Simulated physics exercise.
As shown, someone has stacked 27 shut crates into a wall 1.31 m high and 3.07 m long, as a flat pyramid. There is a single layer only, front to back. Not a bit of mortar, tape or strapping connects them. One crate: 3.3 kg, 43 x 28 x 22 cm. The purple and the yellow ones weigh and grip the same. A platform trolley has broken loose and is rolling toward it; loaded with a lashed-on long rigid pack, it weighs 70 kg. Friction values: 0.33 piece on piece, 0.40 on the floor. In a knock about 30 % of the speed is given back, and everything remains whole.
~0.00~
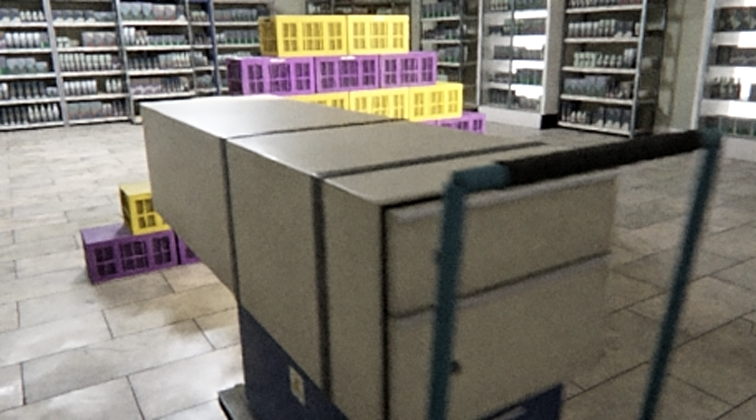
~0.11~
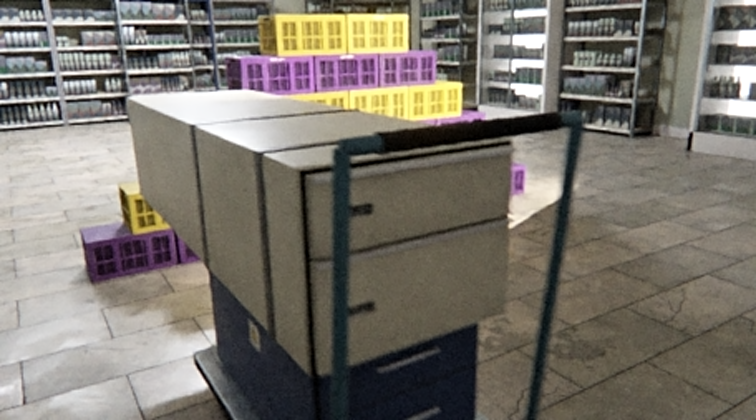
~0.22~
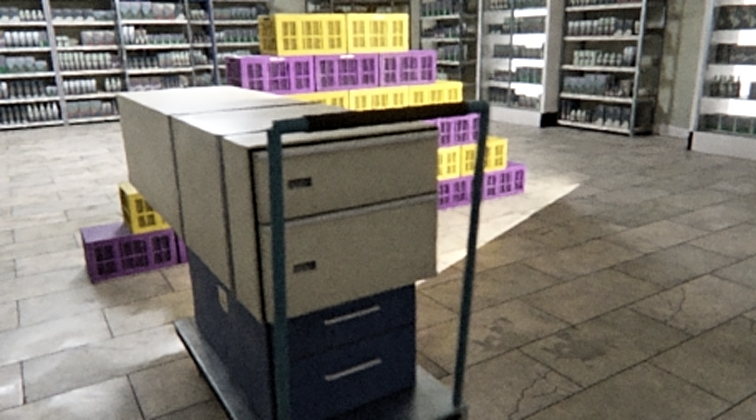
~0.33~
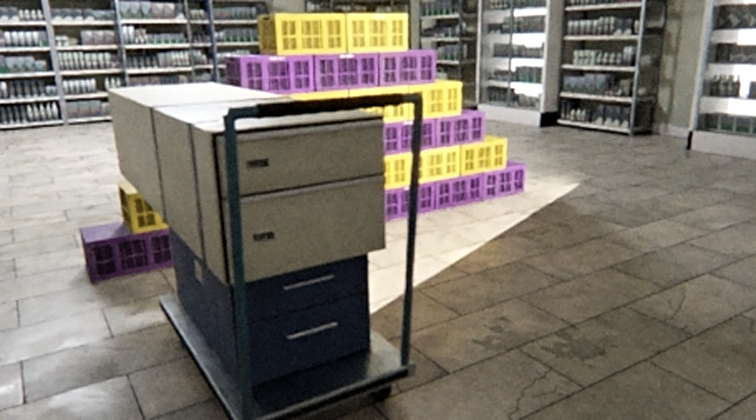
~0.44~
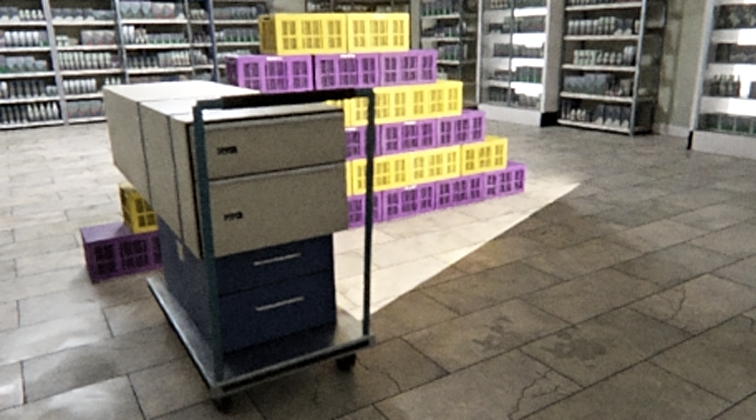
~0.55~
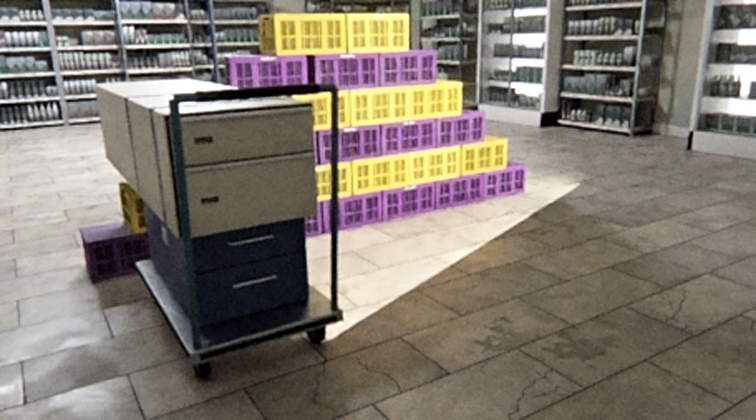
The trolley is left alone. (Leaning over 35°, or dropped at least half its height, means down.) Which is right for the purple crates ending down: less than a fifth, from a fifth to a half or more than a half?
I predict a down count smaller than a fifth.
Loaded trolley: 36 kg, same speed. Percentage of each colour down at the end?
You'd get purple at 10 and yellow at 10 per cent down.
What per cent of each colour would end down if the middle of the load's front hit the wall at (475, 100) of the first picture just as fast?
For purple it's 10 per cent, for yellow 20 per cent.
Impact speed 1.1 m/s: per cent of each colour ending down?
Share down, in per cent: Purple 10, yellow 20.
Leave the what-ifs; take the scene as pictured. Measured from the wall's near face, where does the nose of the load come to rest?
255 cm.
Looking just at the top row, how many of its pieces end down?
That comes to 0 in all.
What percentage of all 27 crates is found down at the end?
About 5 per cent.
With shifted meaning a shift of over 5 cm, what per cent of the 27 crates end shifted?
25 in a hundred end up shifted.
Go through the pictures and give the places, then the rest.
In the first frame (we follow the side turned to the camera), load (147, 139) 76 cm short of the wall; top purple crate (409, 70); top yellow crate (313, 36); no piece has moved.
In the second frame, load (133, 129) 49 cm short of the wall; top purple crate (409, 69).
In the third frame, load (122, 122) 23 cm short of the wall; top purple crate (409, 69).
In the fourth frame, load (113, 116) 31 mm into the wall's line; top purple crate (409, 68); 2 stirred so far.
In the fifth frame, load (107, 112) 27 cm into the wall's line; top purple crate (409, 68); 2 stirred so far.
In the sixth frame, load (99, 108) 50 cm into the wall's line; top purple crate (409, 68); top yellow crate (312, 34); 3 stirred so far.
Around 0.90 s, load 1.14 m past the wall's line, still rolling; 1 of the 15 purple crates down (2 of 27 in all colours); top purple crate unmoved.
Around 1.60 s, load 2.02 m past the wall's line, still rolling; 1 of the 15 purple crates down (2 of 27 in all colours); top purple crate unmoved.
Finally (3.1 s), load 2.56 m past the wall's line, stopped; 1 of the 15 purple crates down (2 of 27 in all colours); top purple crate unmoved; top yellow crate unmoved. That is 7 per cent. Seen by the last camera, middles, top purple crate near (397, 68), top yellow crate near (302, 35).
